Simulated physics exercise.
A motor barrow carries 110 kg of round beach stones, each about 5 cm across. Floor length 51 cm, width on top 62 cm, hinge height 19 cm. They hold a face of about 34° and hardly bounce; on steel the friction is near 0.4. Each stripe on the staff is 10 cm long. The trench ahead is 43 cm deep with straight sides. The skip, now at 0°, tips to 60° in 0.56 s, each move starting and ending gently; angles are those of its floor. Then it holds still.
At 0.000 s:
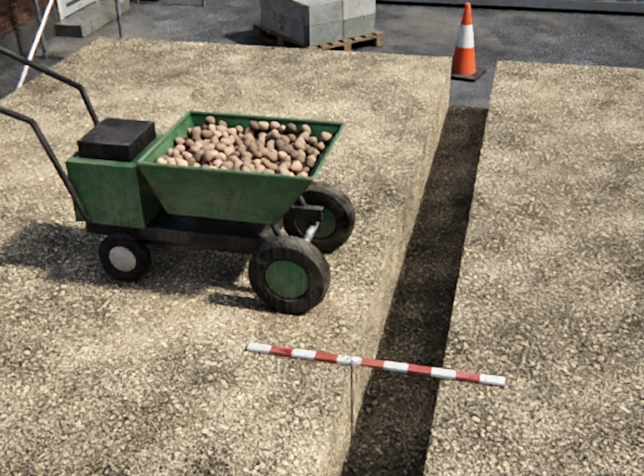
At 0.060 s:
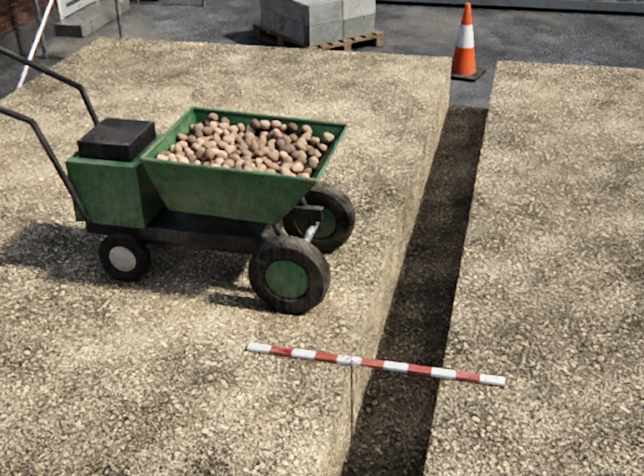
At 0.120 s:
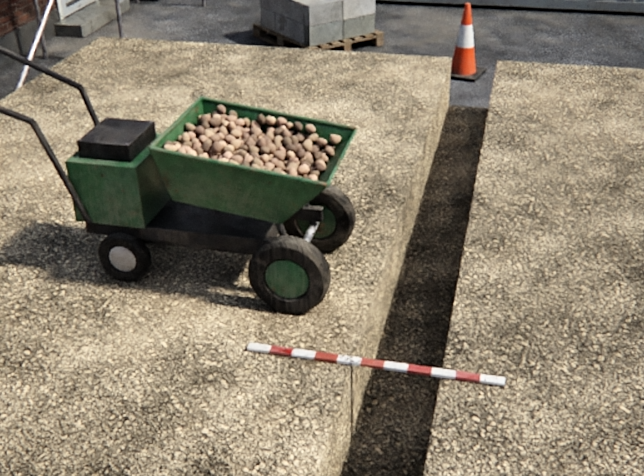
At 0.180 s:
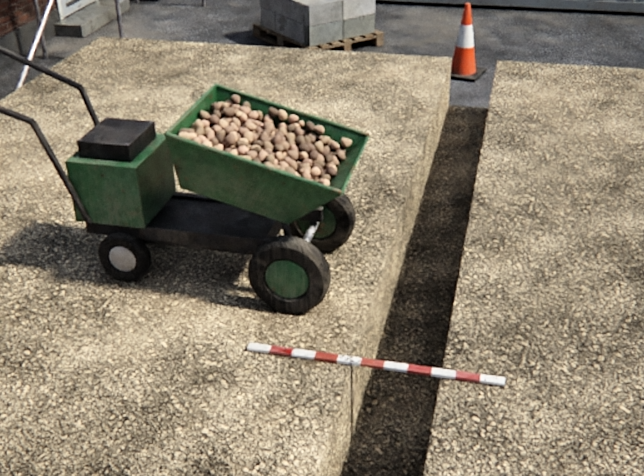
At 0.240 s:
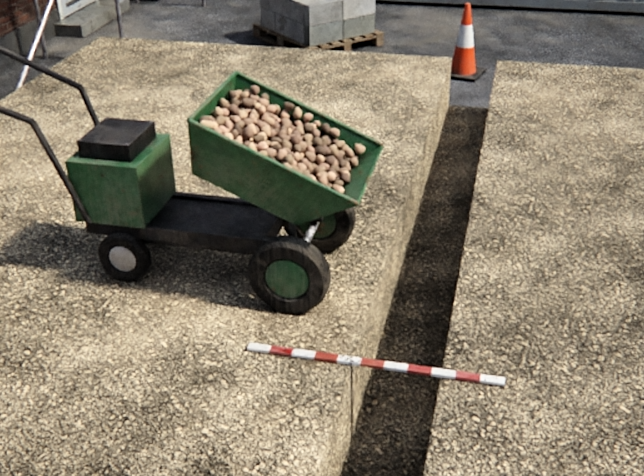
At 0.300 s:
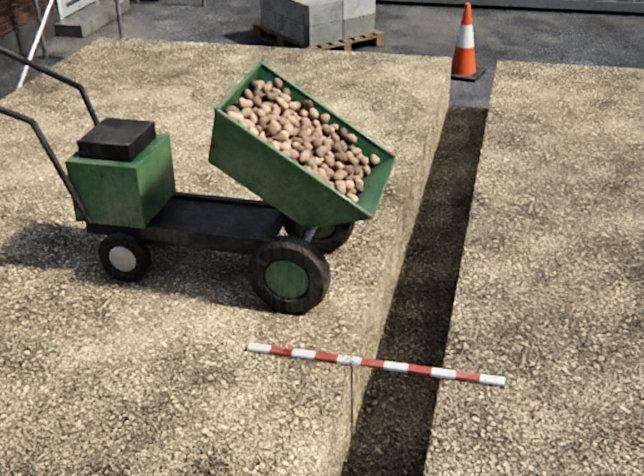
The green skip of a motor barrow, loaded with round brown stones, tilted up gently at first and then more steeply, its back rising and its front lip leaning right toward a straight-sided trench.
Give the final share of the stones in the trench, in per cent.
Close to 40 in a hundred.
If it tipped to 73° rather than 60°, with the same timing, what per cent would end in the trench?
In that case some 30 per cent.
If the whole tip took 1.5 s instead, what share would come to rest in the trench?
Then about 60 per cent.
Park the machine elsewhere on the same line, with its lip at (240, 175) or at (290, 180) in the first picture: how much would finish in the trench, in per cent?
About 70 and 55 per cent.
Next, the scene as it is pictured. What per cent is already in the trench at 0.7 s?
About 15 per cent by then.
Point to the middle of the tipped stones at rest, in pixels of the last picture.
Around (476, 294).
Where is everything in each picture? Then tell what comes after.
In the first picture, lip at (313, 180), floor tilted 0°, highest stones at (263, 129).
In the second picture, lip at (317, 181), floor tilted 2°, highest stones at (244, 127); the stones move at 0.5 m/s on average.
In the third picture, lip at (327, 185), floor tilted 7°, highest stones at (214, 122); the stones move at 0.9 m/s on average.
In the fourth picture, lip at (342, 193), floor tilted 15°, highest stones at (221, 110); the stones move at 1.2 m/s on average.
In the fifth picture, lip at (358, 204), floor tilted 24°, highest stones at (238, 98); the stones move at 1.4 m/s on average.
In the sixth picture, lip at (373, 218), floor tilted 33°, highest stones at (258, 91); the stones move at 1.5 m/s on average.
After 0.4 s the floor is at 51°; 100 % in the skip; the foremost stones are at (382, 211).
After 0.7 s the floor is at 60°; 84 % in the skip, 14 % in the trench, 2 % past the trench; the foremost stones are at (467, 251).
After 1.0 s the floor is at 60°; 35 % in the skip, 17 % in the trench, 49 % past the trench; the foremost stones are at (618, 299).
After 3.0 s the floor is at 60°; 9 % in the skip, 40 % in the trench, 51 % past the trench; the foremost stones are past the picture's edge.
